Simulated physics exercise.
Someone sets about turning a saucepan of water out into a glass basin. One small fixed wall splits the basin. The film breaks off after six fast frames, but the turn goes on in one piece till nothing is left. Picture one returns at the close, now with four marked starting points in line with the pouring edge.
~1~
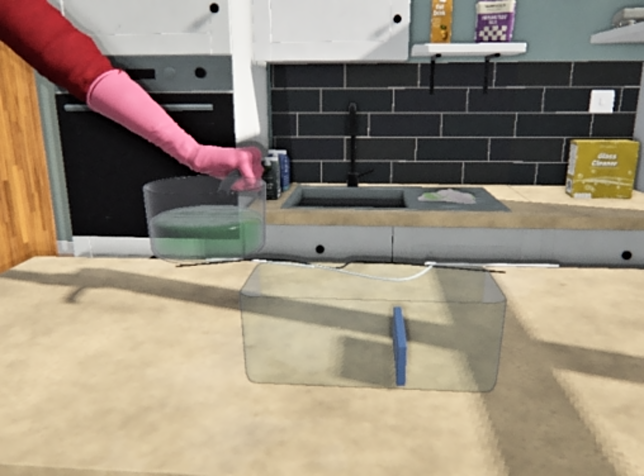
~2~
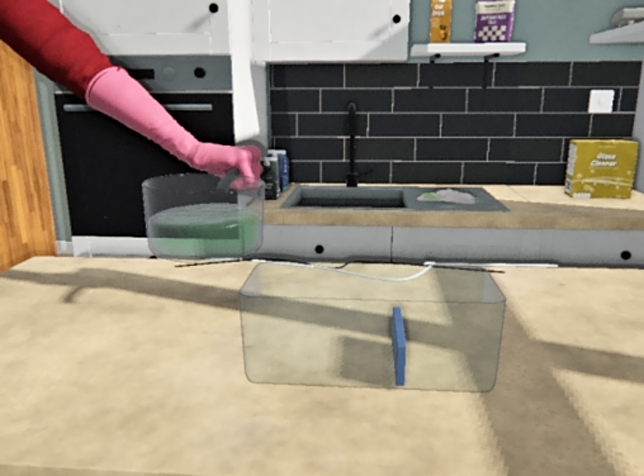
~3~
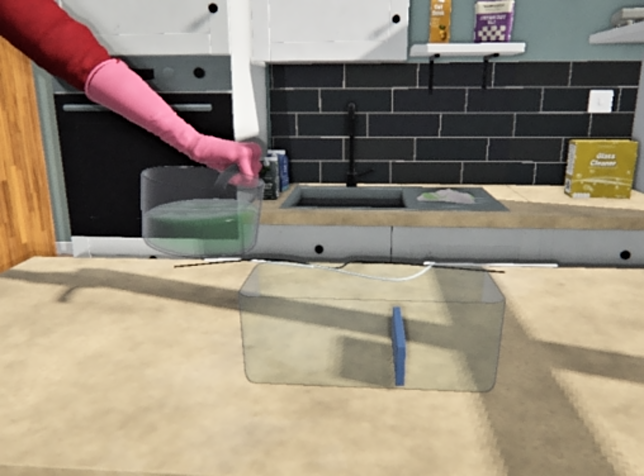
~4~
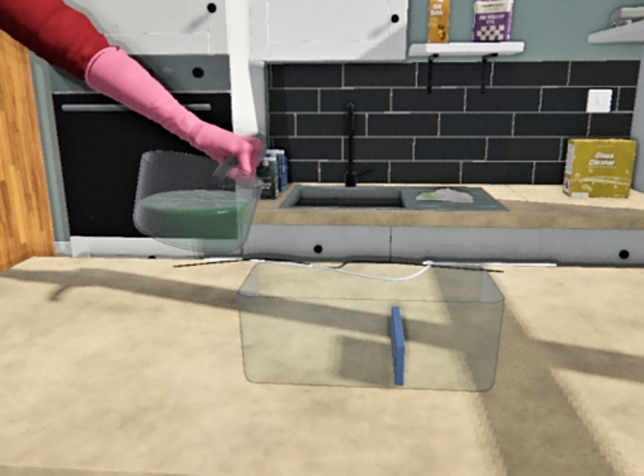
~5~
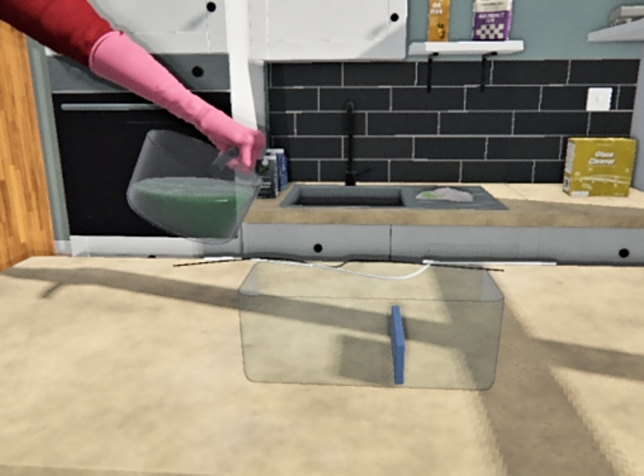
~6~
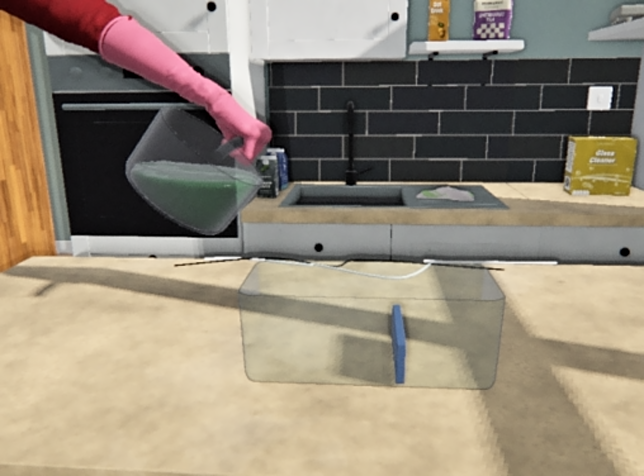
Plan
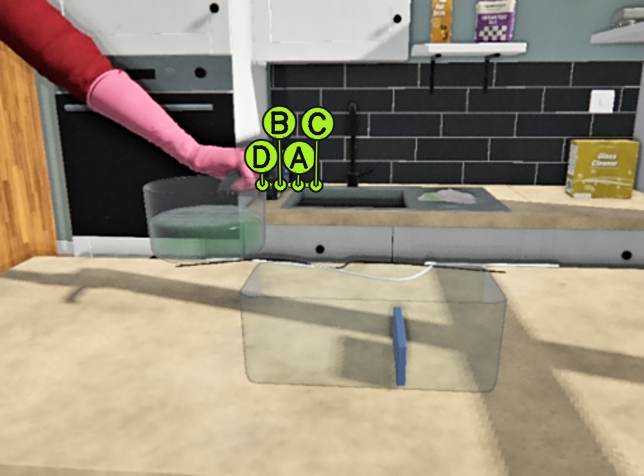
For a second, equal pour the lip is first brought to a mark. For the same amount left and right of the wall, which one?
C beats the others.
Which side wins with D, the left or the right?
The left side.
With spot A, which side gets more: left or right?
More ends on the left.
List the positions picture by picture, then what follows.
Upright, lip at (262, 184); basin from (246, 379) to (496, 389); top of the wall at (400, 325); nothing has left yet.
Upright, lip at (261, 184); nothing has left yet.
Tipped about 7°, lip at (261, 184); nothing has left yet.
Tipped about 16°, lip at (260, 184); nothing has left yet.
Tipped about 27°, lip at (260, 183); nothing has left yet.
Tipped about 40°, lip at (260, 183); nothing has left yet.
On the marked copy, A at (298, 184); B at (280, 184); C at (315, 185); D at (262, 184).
If A is chosen, about 93 % ends left of the wall and 5 % right of it.
If B is chosen, about 96 % ends left of the wall and 3 % right of it.
If C is chosen, about 53 % ends left of the wall and 45 % right of it.
If D is chosen, about 95 % ends left of the wall and 4 % right of it.
